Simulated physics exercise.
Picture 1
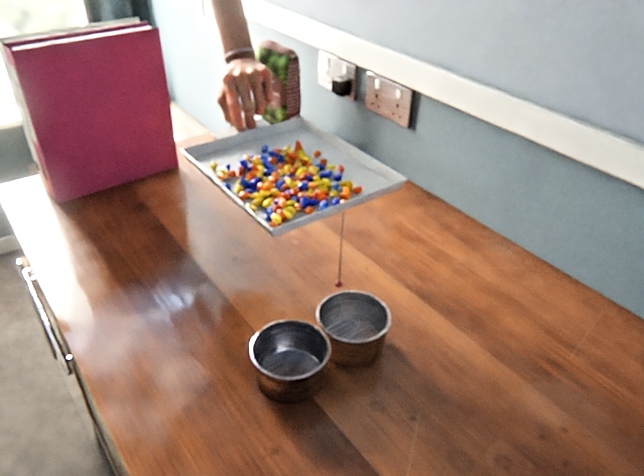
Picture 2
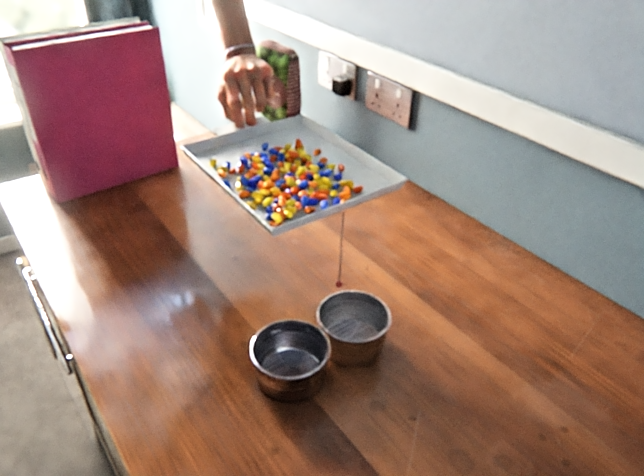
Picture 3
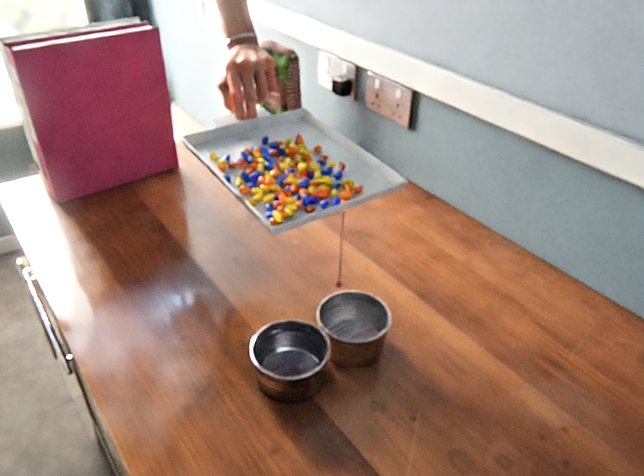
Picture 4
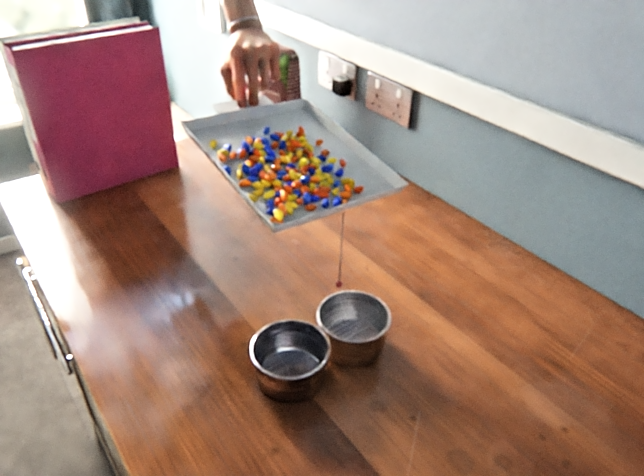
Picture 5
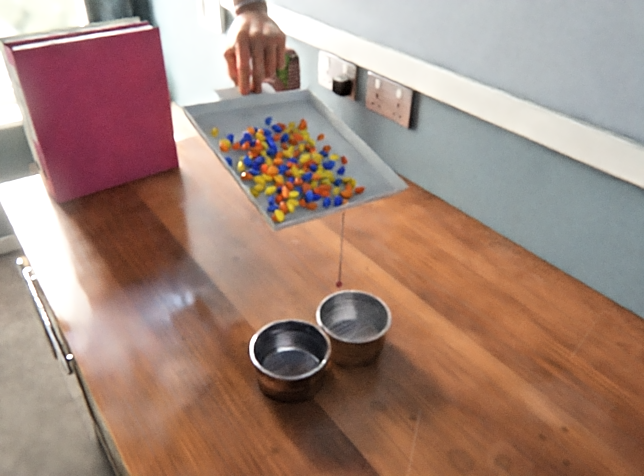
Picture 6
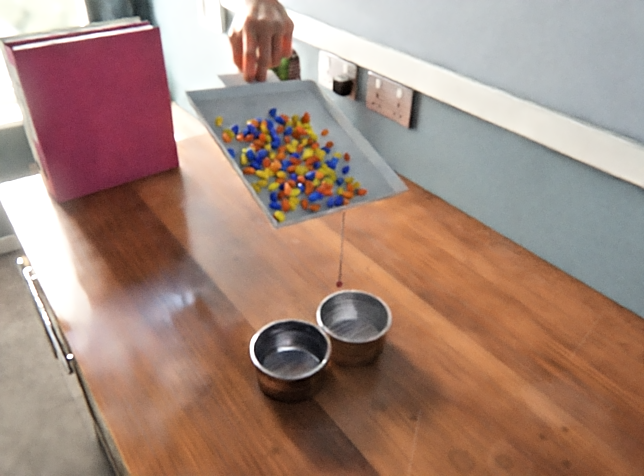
Hand raising the back of a grey tray of colourful jelly beans, tilting it steadily above two round metal dishes.
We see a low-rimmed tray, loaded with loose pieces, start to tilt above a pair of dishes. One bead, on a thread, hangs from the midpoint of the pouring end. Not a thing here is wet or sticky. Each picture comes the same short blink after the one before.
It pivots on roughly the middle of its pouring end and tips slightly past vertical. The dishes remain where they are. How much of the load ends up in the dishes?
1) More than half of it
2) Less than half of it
Option 2: Less than half of it.
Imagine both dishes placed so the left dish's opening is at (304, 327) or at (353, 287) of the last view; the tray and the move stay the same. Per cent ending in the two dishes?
40 %, then 60 %.
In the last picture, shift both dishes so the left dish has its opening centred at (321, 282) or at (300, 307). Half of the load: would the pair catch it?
The first time it's lower than half, the second time lower than half.
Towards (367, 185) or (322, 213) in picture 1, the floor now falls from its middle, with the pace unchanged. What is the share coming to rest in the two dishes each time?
The share is 0 per cent in the first and 80 per cent in the second.
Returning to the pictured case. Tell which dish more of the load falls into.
It turns out to be the right-positioned one.
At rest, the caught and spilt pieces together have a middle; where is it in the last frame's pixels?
The centre settles at about (397, 317).
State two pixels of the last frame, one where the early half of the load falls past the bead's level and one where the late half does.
(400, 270) for the early half, (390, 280) for the late half.
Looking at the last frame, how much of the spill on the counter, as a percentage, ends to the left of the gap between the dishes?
It amounts to some 0 percent.
Soon, tray tipped steeply; nearly all on the tray; a small part in the air.
A while on, tray tipped right over; a small part on the tray; about a quarter in the right dish; about half outside both; about a quarter in the air.
Towards the end, tray tipped past a quarter turn; about a quarter in the right dish; most outside both.
Finally, tray tipped past a quarter turn; none in the left dish; about a quarter in the right dish; most outside both.
